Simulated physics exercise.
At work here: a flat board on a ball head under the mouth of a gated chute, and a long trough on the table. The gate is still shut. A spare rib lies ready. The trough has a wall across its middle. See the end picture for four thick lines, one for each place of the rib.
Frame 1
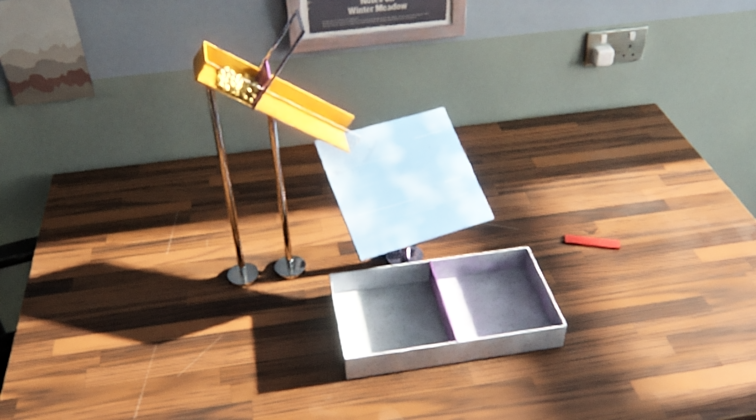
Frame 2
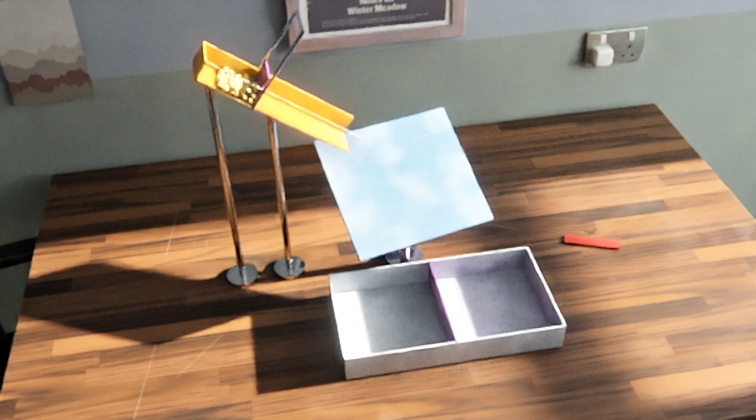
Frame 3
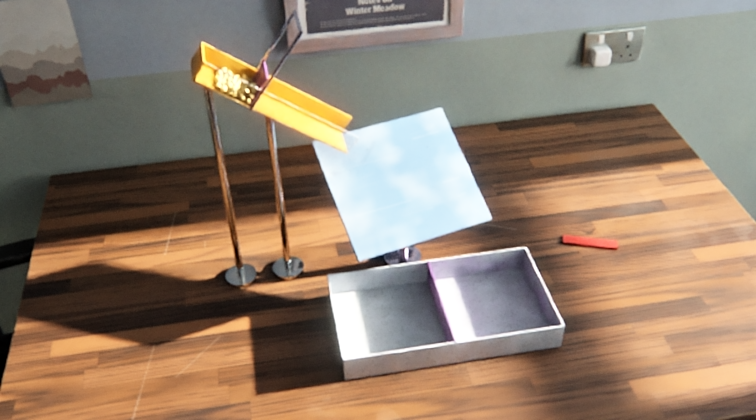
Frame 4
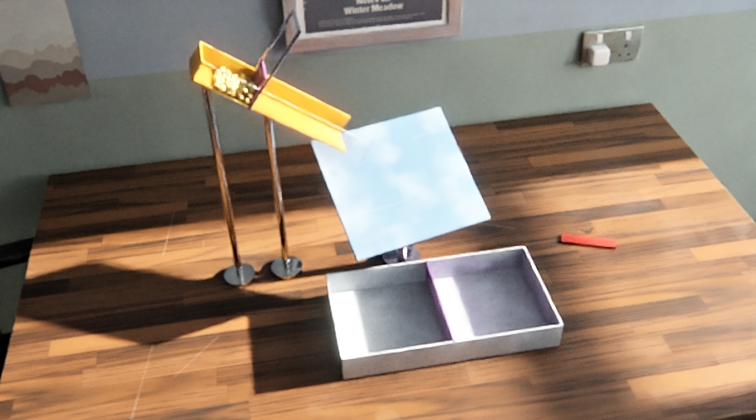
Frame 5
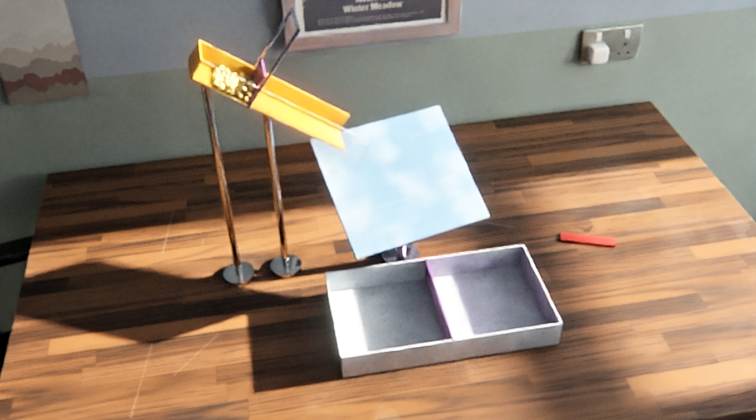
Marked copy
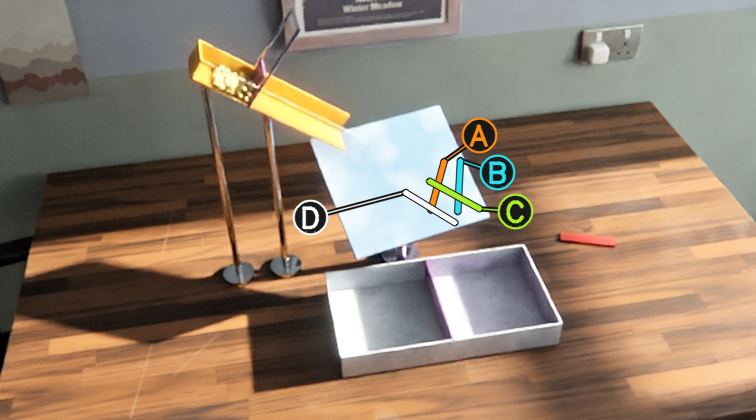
A wooden table holds a raised yellow chute, a tilted board and a divided trough, all still.
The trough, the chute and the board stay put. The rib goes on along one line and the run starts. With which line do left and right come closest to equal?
Go for A.
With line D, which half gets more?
The right half.
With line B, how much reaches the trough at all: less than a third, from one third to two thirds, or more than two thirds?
Line B gives more than two thirds.
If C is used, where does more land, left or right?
More lands on the right.
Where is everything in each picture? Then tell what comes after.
The first picture shows load behind the gate near (240, 83), soya beans; lip of the chute near (346, 143), sloping fairly steeply.
The second picture shows middle of the board near (404, 180), tilted fairly steeply; middle of its low edge near (429, 239); of its high edge near (380, 124).
The third picture shows front corners of the trough near (344, 359) and (564, 326); front end of its middle wall near (456, 342); gate still shut near (264, 74).
The fourth picture shows middle of the load near (237, 83); lip near (342, 143).
The fifth picture shows middle of the load near (236, 81); lip near (342, 141).
On the marked copy, line A from (444, 161) to (430, 210); line B from (460, 160) to (457, 211); line C from (429, 181) to (479, 208); line D from (405, 192) to (454, 222).
For line A, of what is caught, close to two thirds in the left half, close to a third in the right.
For line B, of what is caught, a small share in the left half, all but a few in the right.
For line C, of what is caught, a small share in the left half, all but a few in the right.
For line D, of what is caught, a small share in the left half, all but a few in the right.
